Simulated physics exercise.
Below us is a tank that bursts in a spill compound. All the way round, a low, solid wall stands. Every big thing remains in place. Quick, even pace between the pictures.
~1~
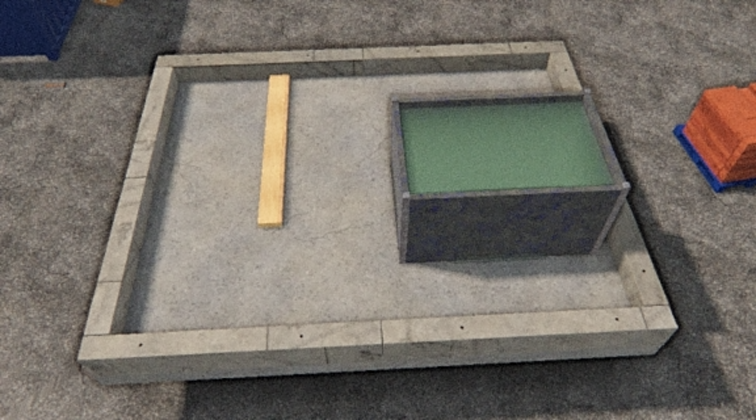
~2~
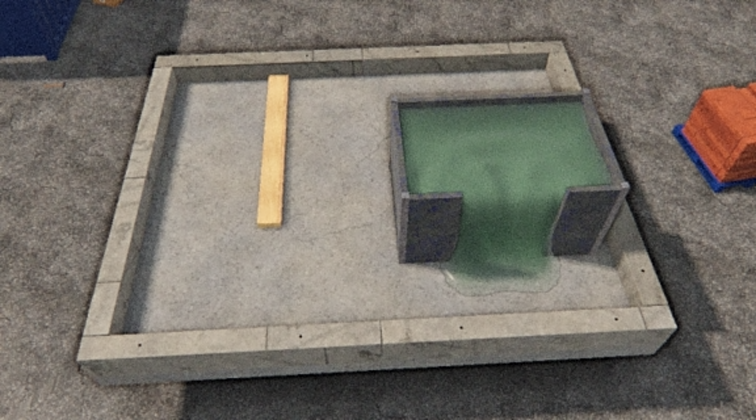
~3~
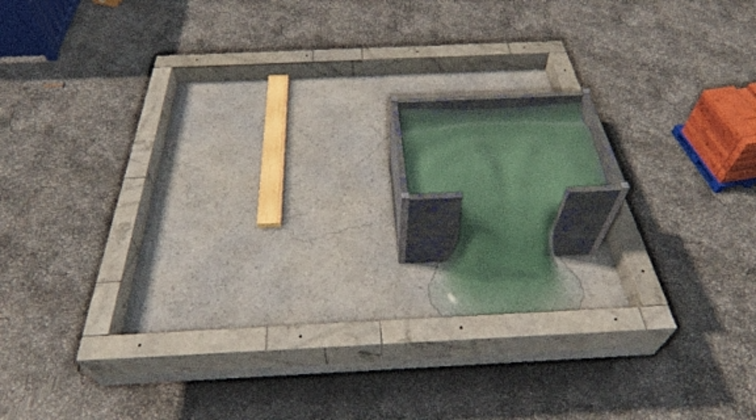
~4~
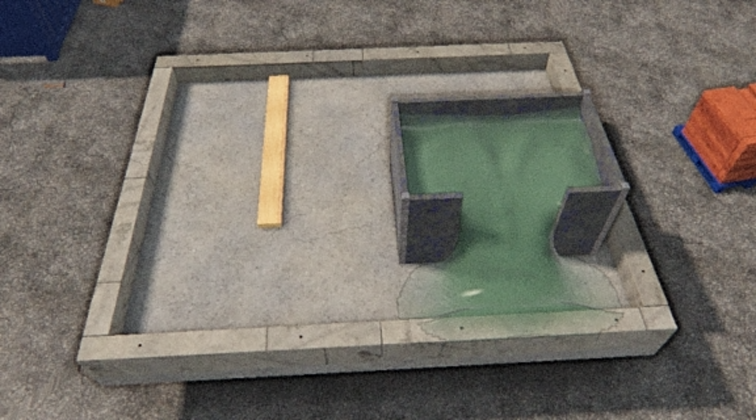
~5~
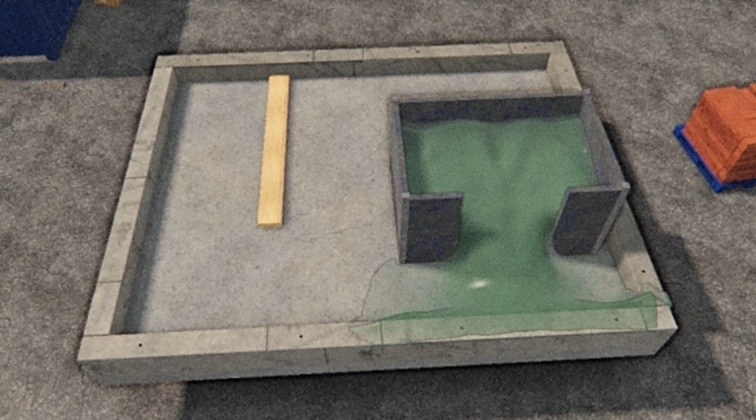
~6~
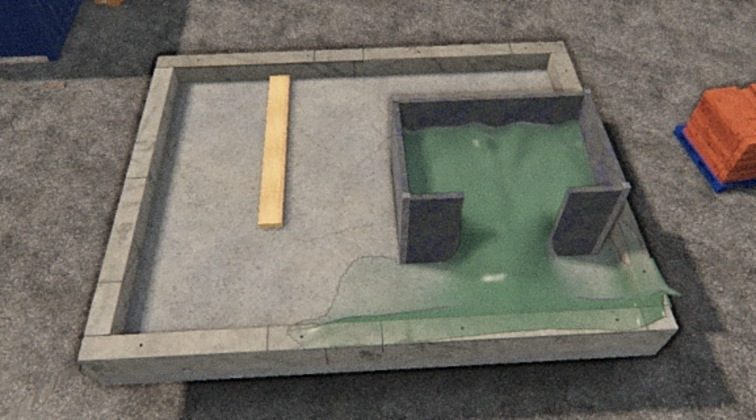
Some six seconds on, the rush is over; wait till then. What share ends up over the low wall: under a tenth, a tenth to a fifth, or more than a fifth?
The part that gets over is more than a fifth.
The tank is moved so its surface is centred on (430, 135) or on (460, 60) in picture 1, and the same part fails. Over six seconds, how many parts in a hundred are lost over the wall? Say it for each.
The first try gives 24 per cent and the second 12 per cent.
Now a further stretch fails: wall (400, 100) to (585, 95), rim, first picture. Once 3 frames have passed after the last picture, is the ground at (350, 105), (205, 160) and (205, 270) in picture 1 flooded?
One after the other: Awash, clear, not flooded.
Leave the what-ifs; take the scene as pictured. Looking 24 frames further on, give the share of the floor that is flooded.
It comes to 80 per cent.
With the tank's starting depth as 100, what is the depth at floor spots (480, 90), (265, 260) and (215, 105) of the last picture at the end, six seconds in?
Readings in order: Around 6, 4 and 16 %.
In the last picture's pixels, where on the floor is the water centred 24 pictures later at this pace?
Near (402, 208) in the last view.
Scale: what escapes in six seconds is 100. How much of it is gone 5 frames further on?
I'd estimate close to 60 per cent.
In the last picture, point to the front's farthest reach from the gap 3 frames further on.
I'd put it around (122, 346).
A moment on, water covers 25 % of the floor; the low wall has let 12 % over.
Next, water covers 30 % of the floor; the low wall has let 18 % over.
Then, water covers 50 % of the floor; the low wall has let 28 % over.
Later, water covers 70 % of the floor; the low wall has let 30 % over.
In the end, water covers 80 % of the floor; the low wall has let 30 % over.
